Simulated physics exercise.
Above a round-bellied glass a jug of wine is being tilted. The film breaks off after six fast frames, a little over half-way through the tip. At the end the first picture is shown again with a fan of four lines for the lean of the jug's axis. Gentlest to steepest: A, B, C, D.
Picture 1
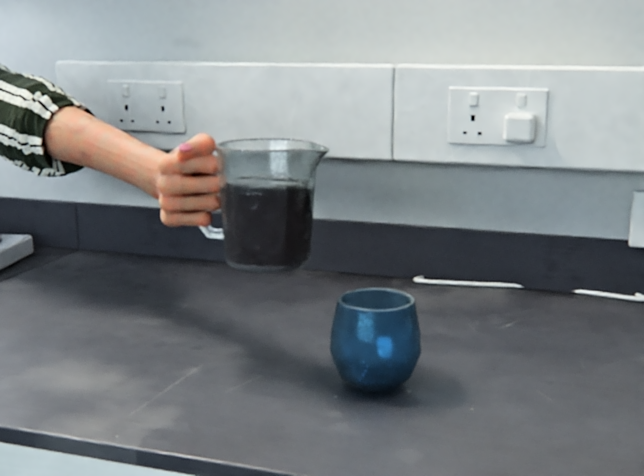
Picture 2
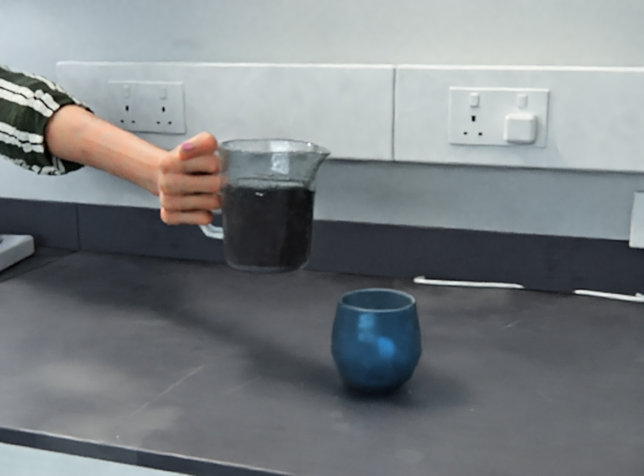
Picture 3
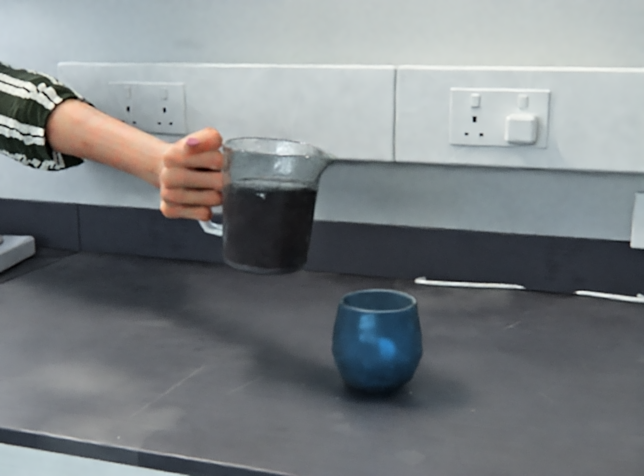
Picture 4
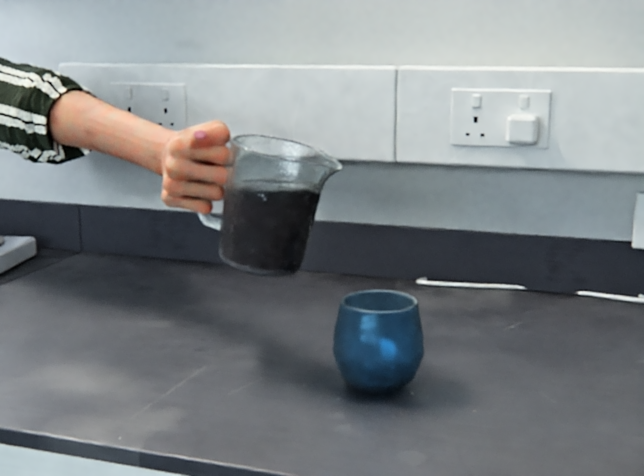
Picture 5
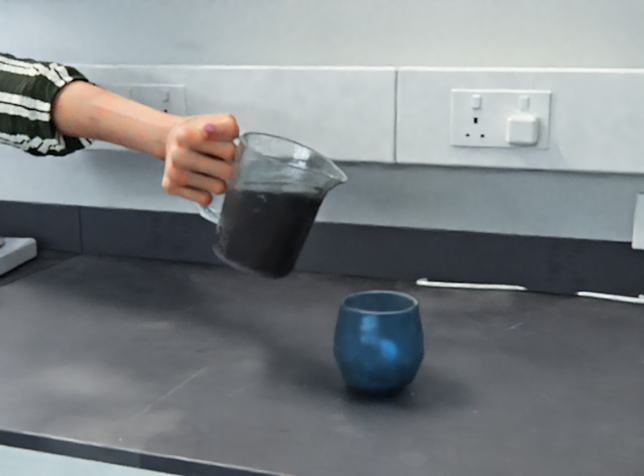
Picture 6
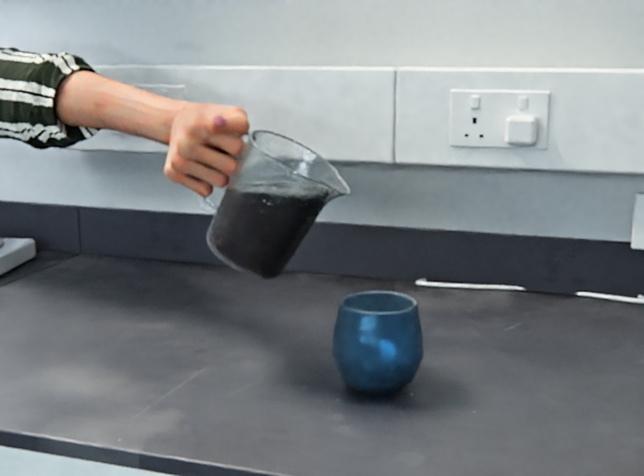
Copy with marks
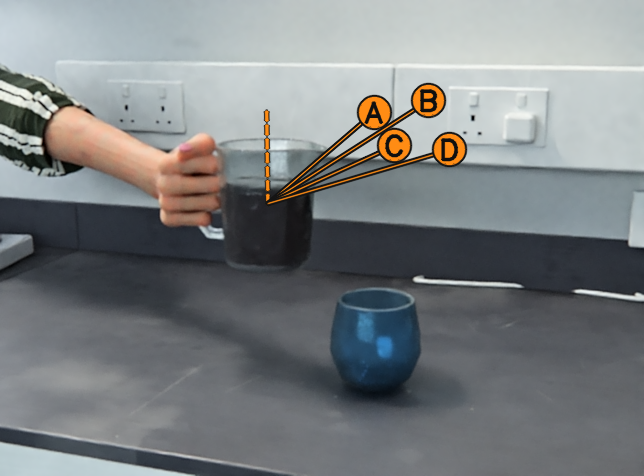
A hand reaching in from the left, its sleeve dark green with white stripes, holds a clear glass jug of dark liquid upright, then gradually tilts it to the right. Below and to the right, a round-bellied blue glass stands still on a dark grey countertop, with white sockets on the pale wall behind. The steady view looks slightly down from the front as the liquid shifts inside the tilting jug.
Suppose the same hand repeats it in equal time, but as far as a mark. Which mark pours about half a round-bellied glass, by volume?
It is D.
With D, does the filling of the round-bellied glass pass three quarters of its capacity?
No, less.
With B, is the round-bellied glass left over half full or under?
Under.
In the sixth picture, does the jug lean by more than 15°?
Yes.
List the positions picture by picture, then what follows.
Upright, lip at (327, 150); rim of the round-bellied glass round (376, 298); nothing has left yet.
Upright, lip at (329, 152); nothing has left yet.
Tipped about 6°, lip at (333, 158); nothing has left yet.
Tipped about 12°, lip at (340, 167); nothing has left yet.
Tipped about 21°, lip at (345, 180); nothing has left yet.
Tipped about 29°, lip at (347, 192); nothing has left yet.
On the marked copy, A at (361, 123); B at (413, 110); C at (379, 152); D at (433, 154).
Choosing A, the round-bellied glass ends with about 13 % of what it can hold.
Choosing B, the round-bellied glass ends with about 24 % of what it can hold.
Choosing C, the round-bellied glass ends with about 38 % of what it can hold.
Choosing D, the round-bellied glass ends with about 53 % of what it can hold; 3 % of the wine is spilt.
